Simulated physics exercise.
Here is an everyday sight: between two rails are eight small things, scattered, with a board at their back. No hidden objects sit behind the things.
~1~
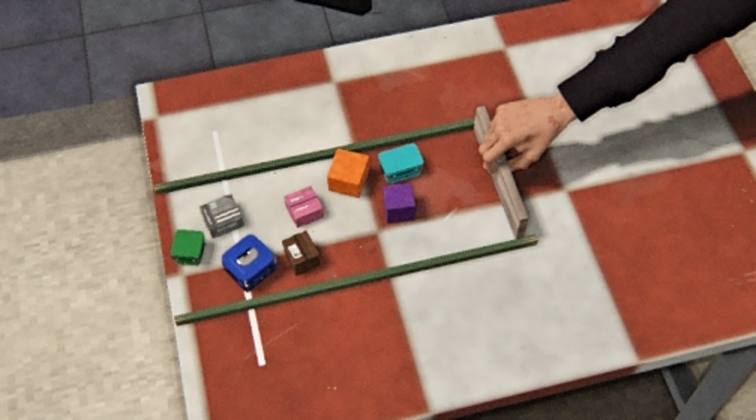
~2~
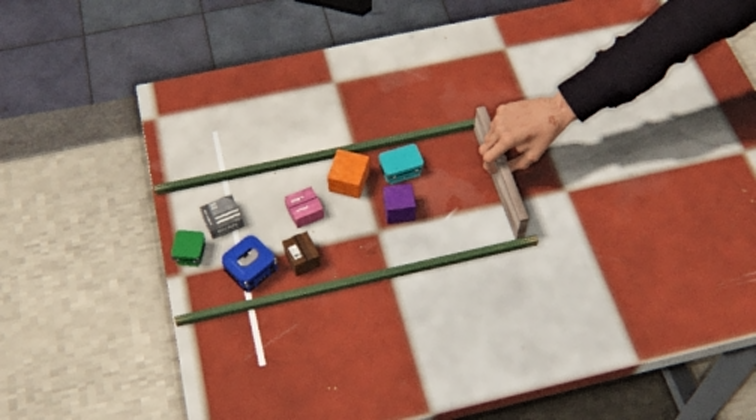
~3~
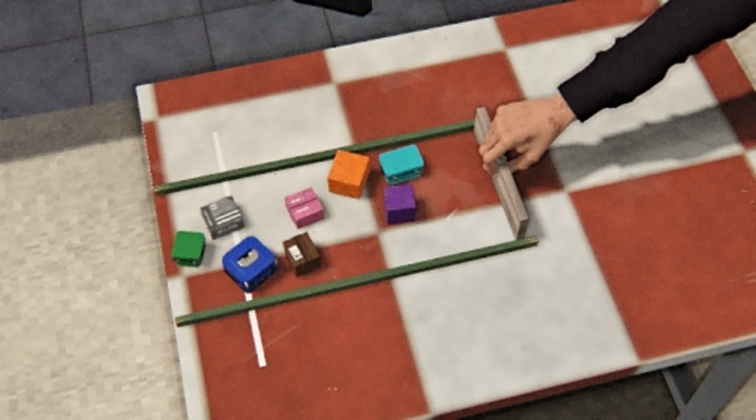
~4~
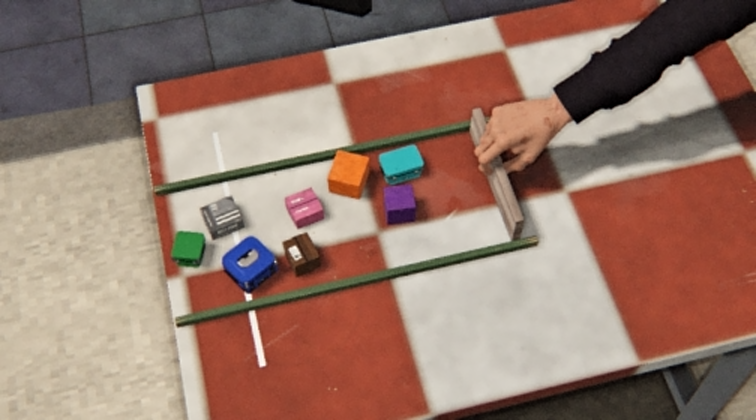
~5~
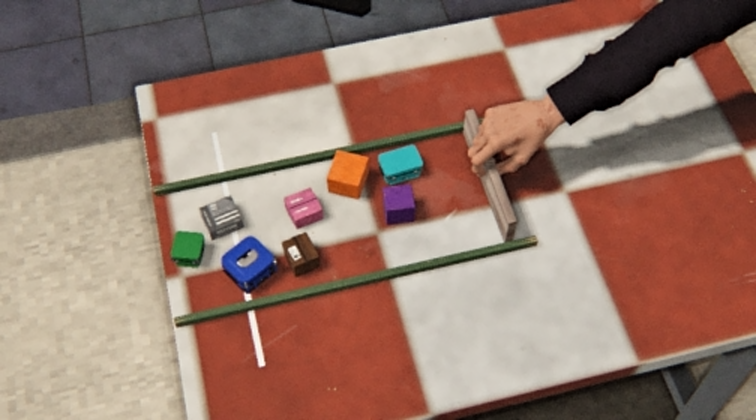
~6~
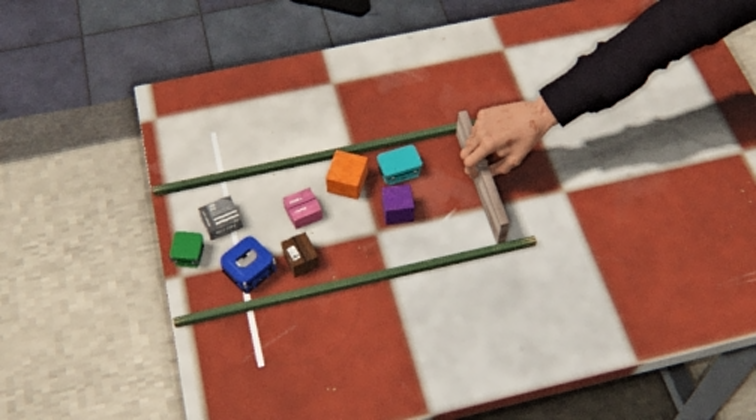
A hand slides a board slightly left between two green rails toward eight small still objects.
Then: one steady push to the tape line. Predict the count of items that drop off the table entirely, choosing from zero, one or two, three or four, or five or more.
The count is one or two.
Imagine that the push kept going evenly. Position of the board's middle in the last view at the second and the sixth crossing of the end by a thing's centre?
(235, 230), then (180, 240).
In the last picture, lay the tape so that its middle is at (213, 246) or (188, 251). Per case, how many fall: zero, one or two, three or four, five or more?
The falls would be three to four; at least five.
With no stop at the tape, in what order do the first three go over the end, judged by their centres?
In order: The grey box, the green case and the orange block.
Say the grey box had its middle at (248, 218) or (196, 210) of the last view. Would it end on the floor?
Taking the two spots in turn, it gets knocked off and then gets knocked off.
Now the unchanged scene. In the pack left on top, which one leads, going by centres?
The one you want is the green case.
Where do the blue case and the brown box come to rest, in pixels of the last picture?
First: About (190, 289); second: About (227, 281).
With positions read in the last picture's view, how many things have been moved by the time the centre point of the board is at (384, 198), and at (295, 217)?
The first number is 4, the next one 7.
A little later, none off yet; green case at rest near (188, 250); grey box at rest near (220, 218); blue case at rest near (248, 265).
Next, none off yet; green case at rest near (187, 252); grey box shifted about its own width near (176, 225); blue case shifted about its own width near (222, 281).
When it is over, the number that fall off is one or two; down, grey box.
